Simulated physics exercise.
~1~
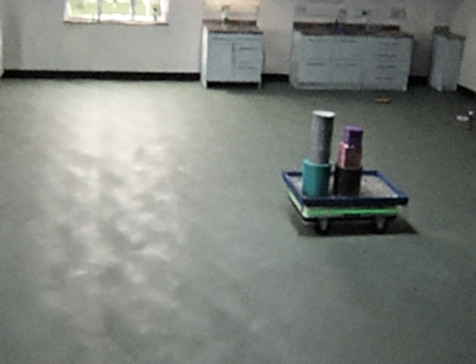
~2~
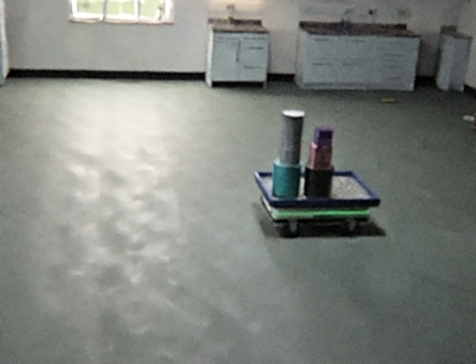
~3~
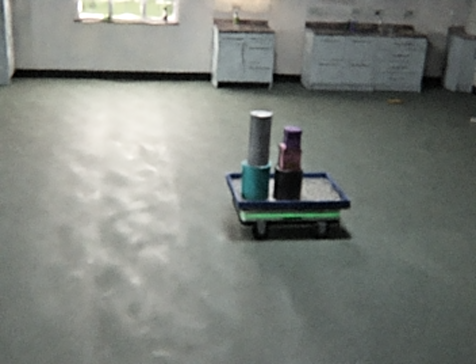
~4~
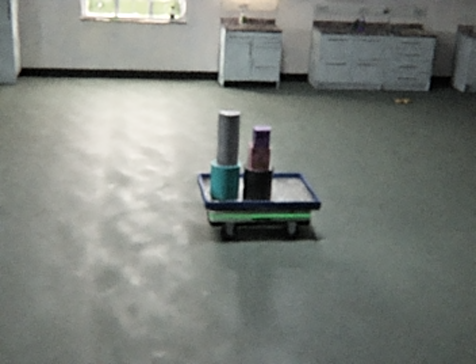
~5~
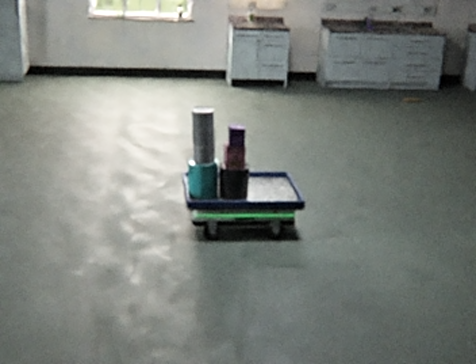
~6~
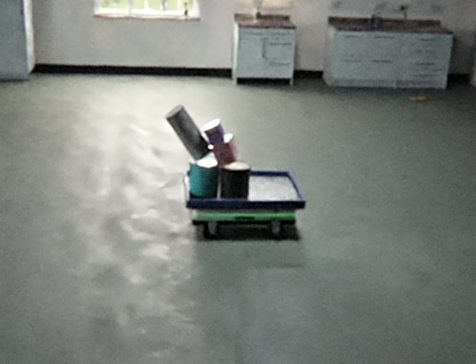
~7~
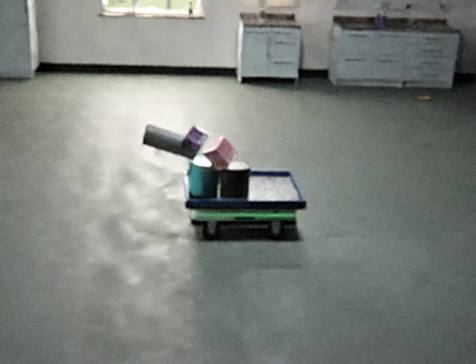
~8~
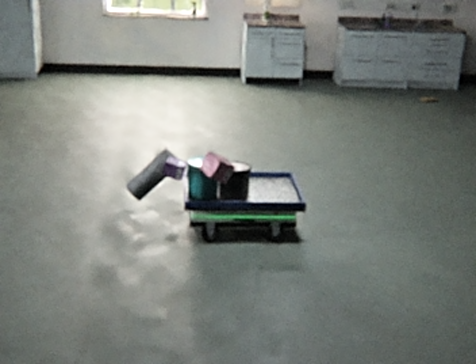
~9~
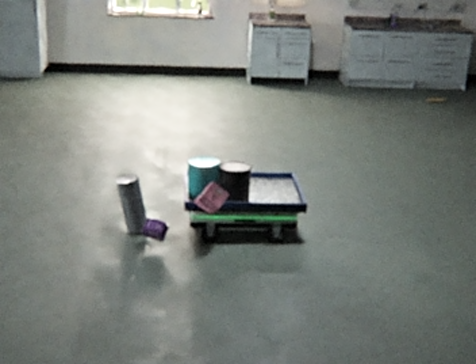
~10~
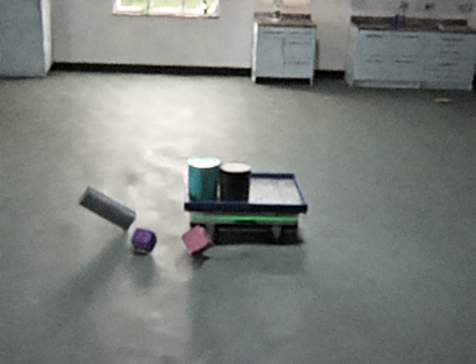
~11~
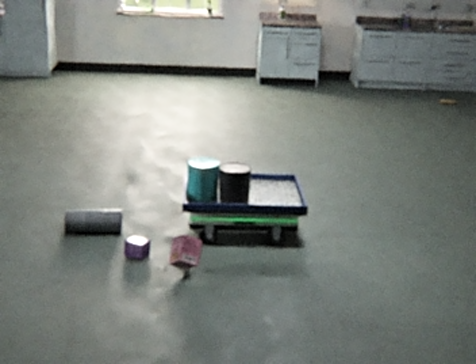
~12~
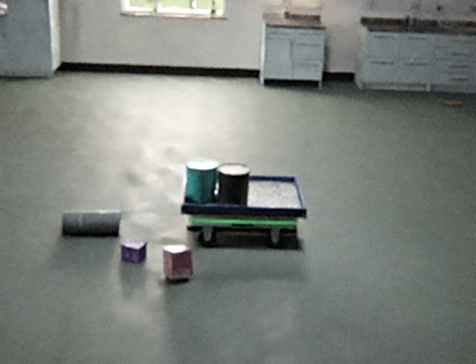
A cart rolls left and stops, and three upper items topple off onto the floor.
